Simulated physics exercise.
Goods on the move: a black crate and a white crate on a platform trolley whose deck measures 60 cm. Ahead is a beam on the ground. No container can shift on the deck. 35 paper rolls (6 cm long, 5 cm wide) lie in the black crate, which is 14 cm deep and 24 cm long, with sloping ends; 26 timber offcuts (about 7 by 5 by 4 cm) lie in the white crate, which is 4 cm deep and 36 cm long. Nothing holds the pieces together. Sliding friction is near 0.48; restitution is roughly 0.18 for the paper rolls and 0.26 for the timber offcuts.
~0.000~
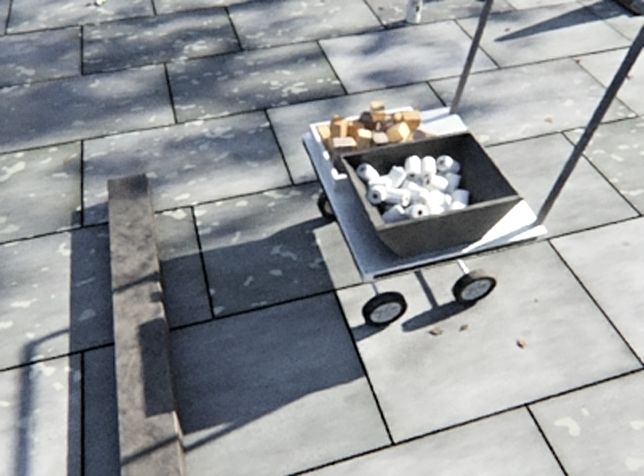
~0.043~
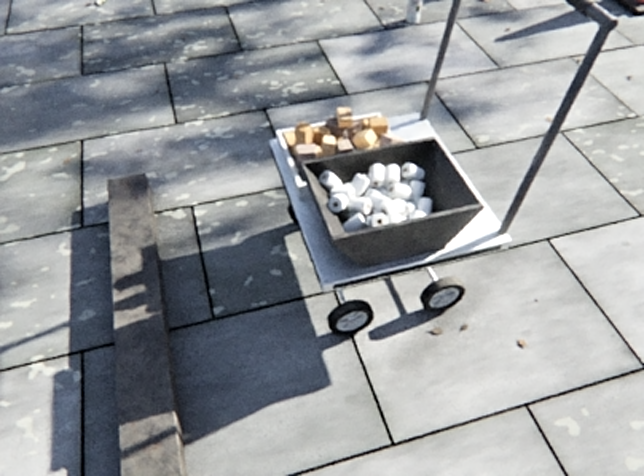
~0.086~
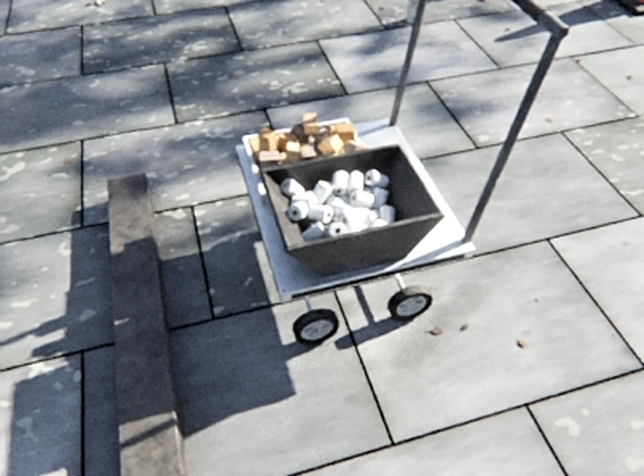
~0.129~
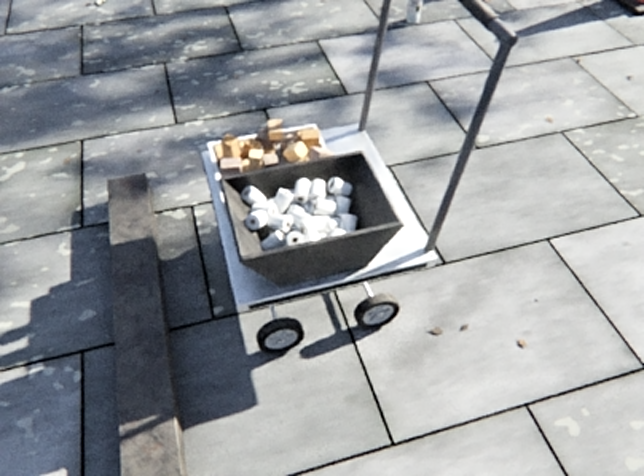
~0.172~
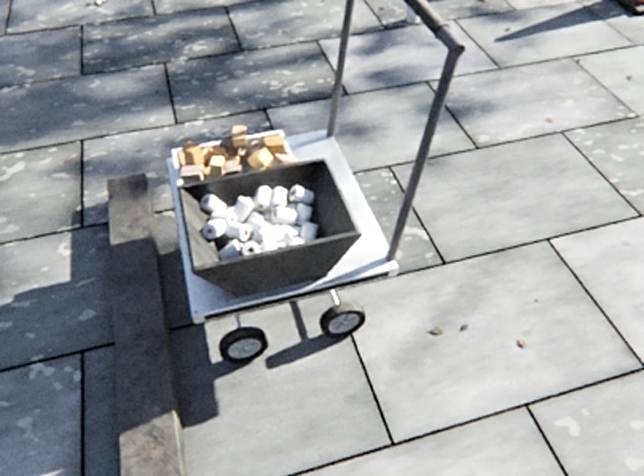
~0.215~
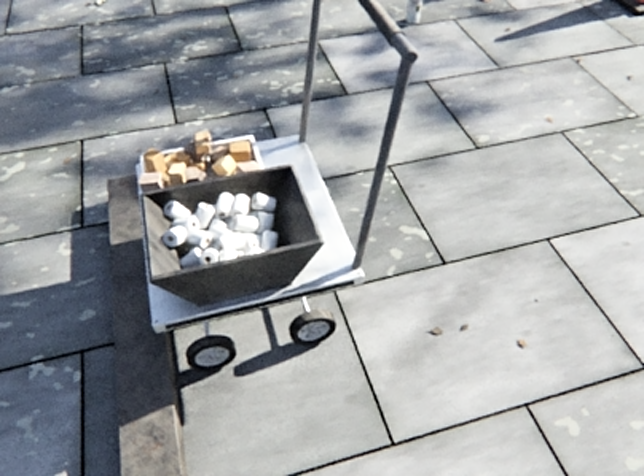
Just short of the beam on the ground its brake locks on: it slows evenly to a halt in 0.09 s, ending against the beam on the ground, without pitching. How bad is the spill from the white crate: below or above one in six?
The white crate loses over a sixth of its timber offcuts.
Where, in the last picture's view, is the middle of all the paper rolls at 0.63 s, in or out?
Near (194, 241).
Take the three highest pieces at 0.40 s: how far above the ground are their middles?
About 60 cm.
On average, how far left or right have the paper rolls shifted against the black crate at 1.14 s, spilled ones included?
Some 4 cm leftwards.
After 0.28 s, 0 of 35 out of the black crate and 2 of 26 out of the white crate.
After 0.40 s, 0 of 35 out of the black crate and 6 of 26 out of the white crate.
After 0.63 s, 1 of 35 out of the black crate and 8 of 26 out of the white crate.
When it is over (at 1.14 s), 1 of 35 out of the black crate and 8 of 26 out of the white crate. Asked share, 8 of 26, 31 per cent.
